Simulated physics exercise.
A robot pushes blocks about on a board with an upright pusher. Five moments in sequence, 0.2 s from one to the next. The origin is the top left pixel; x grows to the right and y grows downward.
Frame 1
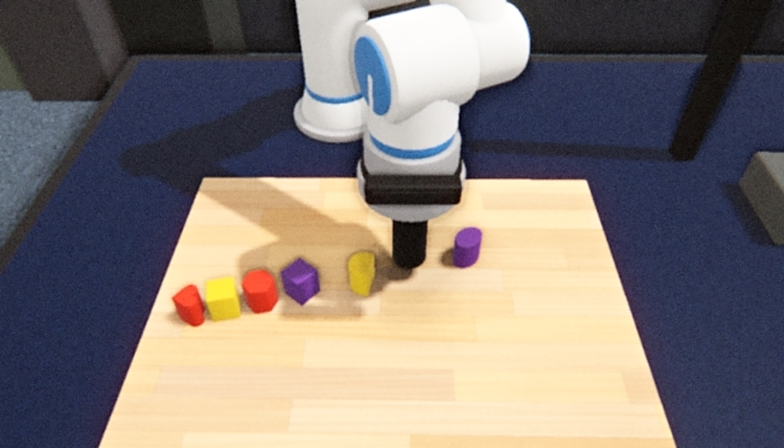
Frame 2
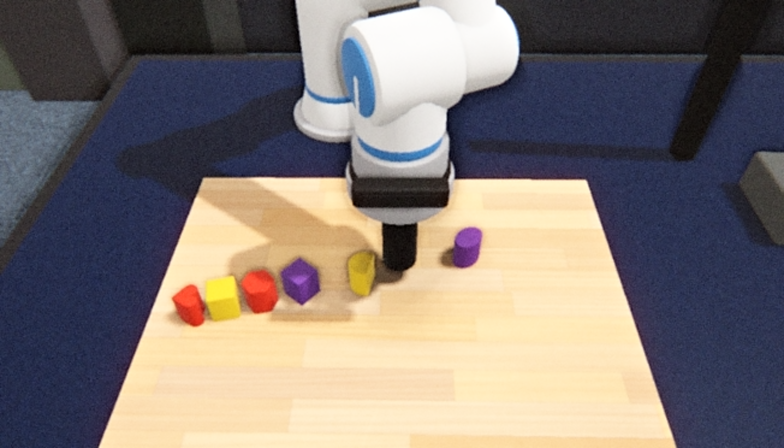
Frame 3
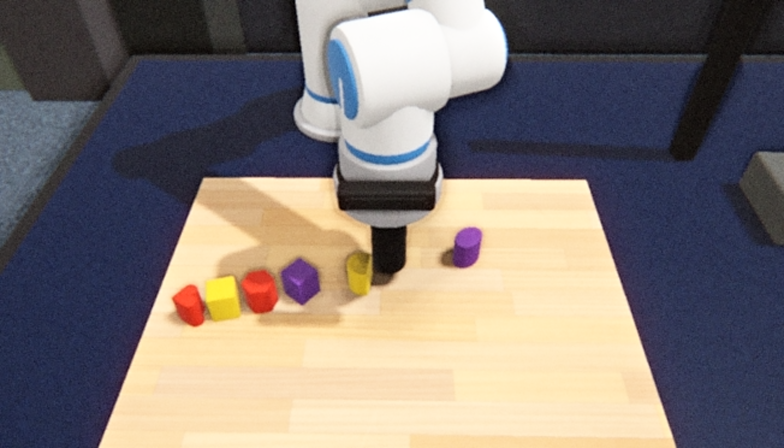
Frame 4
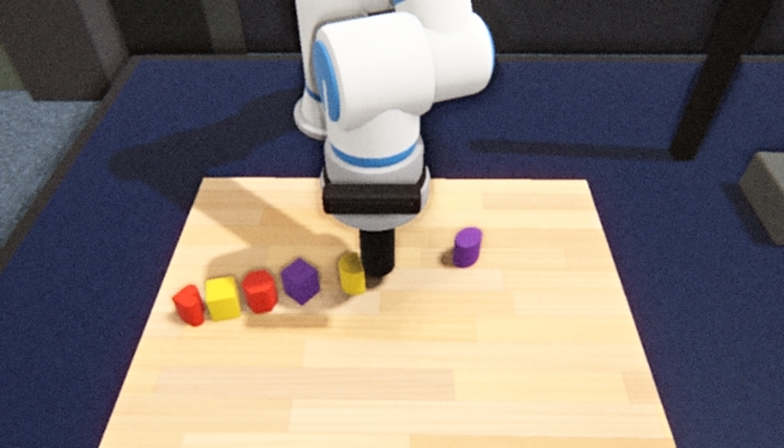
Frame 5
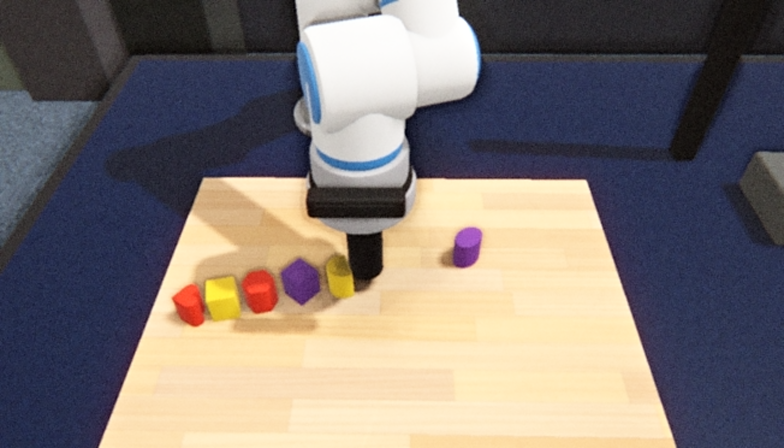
A white robot arm with blue bands reaches down over a pale wooden board on a dark blue table, seen from above and in front by a still camera. A red block, a yellow block, another red block, a purple block and a yellow piece line up leftward of the black pusher, with a purple cylinder to its right. The pusher slides left and nudges the nearby yellow piece slightly left.
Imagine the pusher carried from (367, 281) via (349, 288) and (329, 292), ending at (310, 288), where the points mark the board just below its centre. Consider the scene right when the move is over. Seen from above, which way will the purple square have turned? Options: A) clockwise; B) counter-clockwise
A: Clockwise.
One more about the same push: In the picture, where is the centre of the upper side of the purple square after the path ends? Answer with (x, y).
About (272, 280).
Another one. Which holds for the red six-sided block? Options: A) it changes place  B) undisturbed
A.
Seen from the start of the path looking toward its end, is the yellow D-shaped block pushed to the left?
It seems so.
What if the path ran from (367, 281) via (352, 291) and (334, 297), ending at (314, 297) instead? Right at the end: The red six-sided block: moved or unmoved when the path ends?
At the end of the path, the red six-sided block has moved off its old spot.
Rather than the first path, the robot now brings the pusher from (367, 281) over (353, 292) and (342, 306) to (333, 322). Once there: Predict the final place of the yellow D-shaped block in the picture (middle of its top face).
I expect it at (311, 280).
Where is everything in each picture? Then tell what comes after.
The first picture shows pusher's lower end (409, 256); yellow square (220, 288); red six-sided block (257, 281); purple square (299, 270); yellow D-shaped block (361, 262).
The second picture shows pusher (400, 259); blocks still.
The third picture shows pusher (389, 262); blocks still.
The fourth picture shows pusher (378, 264); yellow D-shaped block (351, 263).
The fifth picture shows pusher (366, 267); yellow square (220, 288); red six-sided block (257, 281); purple square (299, 270); yellow D-shaped block (339, 266).
On the path given first. Halfway along, pusher (338, 277); red six-sided block (253, 281); purple square (283, 275), turned 40° clockwise; yellow D-shaped block (310, 279), turned 20° anticlockwise.
At the end, pusher (308, 275); yellow square (213, 288), turned 15° anticlockwise; red six-sided block (243, 280); purple square (272, 280), turned 70° clockwise; yellow D-shaped block (297, 290), turned 40° anticlockwise.
